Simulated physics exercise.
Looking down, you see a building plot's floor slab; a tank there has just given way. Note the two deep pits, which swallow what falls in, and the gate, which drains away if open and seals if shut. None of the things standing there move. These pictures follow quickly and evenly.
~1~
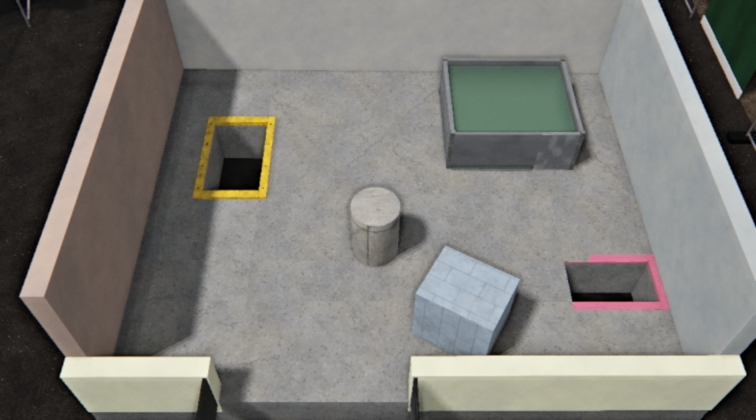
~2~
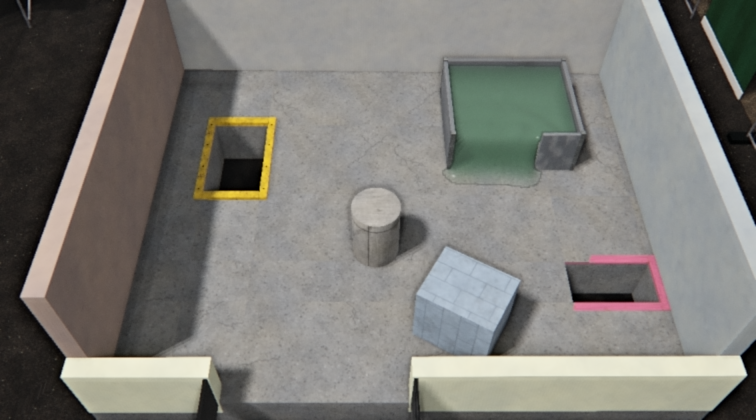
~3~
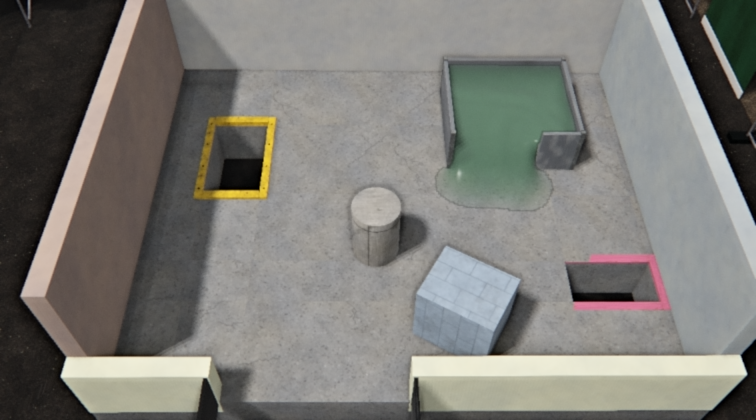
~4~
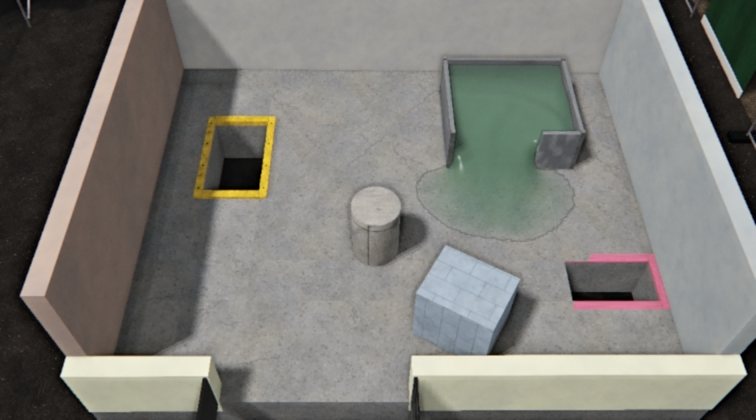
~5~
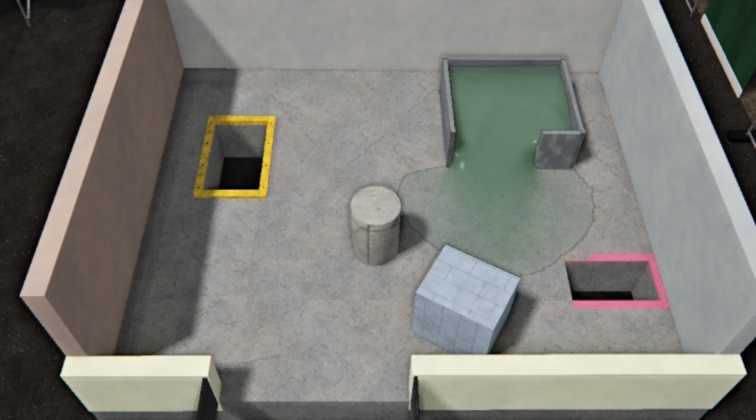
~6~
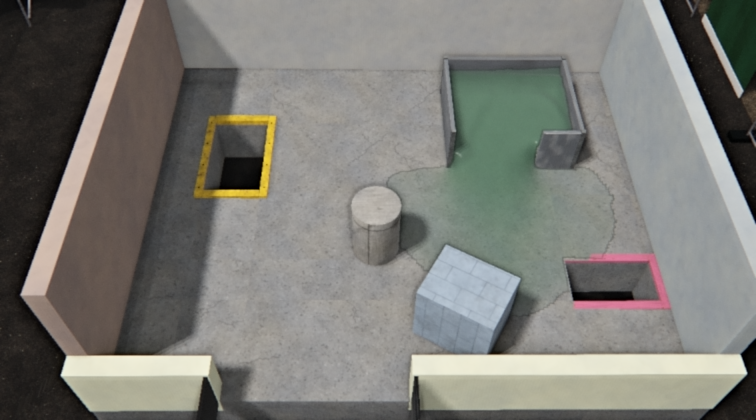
Green water pours from the broken tank and spreads across the slab between cylinder and block.
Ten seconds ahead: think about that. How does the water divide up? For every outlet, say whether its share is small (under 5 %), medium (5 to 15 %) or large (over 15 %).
Result - gate: Large; yellow pit: Small; pink pit: Large.
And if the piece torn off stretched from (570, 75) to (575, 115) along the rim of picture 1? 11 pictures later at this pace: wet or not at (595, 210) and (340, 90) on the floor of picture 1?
Well, the first place ends up drenched, and the second one left untouched.
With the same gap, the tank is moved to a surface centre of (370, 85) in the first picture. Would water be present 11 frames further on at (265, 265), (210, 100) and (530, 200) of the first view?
Checking the three spots, I get swamped, high and dry, high and dry.
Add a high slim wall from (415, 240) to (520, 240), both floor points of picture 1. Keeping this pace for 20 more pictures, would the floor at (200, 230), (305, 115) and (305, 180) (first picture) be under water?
Swamped; swamped; swamped.
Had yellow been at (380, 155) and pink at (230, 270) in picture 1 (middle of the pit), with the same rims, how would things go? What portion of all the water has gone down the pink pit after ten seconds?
Pink: About 4 %.
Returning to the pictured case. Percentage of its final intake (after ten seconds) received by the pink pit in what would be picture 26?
My figure is 35 in a hundred.
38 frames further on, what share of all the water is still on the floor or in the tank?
About 58 per cent.
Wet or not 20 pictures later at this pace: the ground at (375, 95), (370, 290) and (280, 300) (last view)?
Note - in order: Not inundated / inundated / inundated.
A moment on, water covers 25 % of the floor; the gate 0 %, the yellow pit 0 %, the pink pit 3 %.
Next, water covers 35 % of the floor; the gate 1 %, the yellow pit 0 %, the pink pit 7 %.
Then, water covers 45 % of the floor; the gate 7 %, the yellow pit 0 %, the pink pit 15 %.
Later, water covers 50 % of the floor; the gate 13 %, the yellow pit 0 %, the pink pit 30 %.
In the end, water covers 60 % of the floor; the gate 18 %, the yellow pit 0 %, the pink pit 42 %.
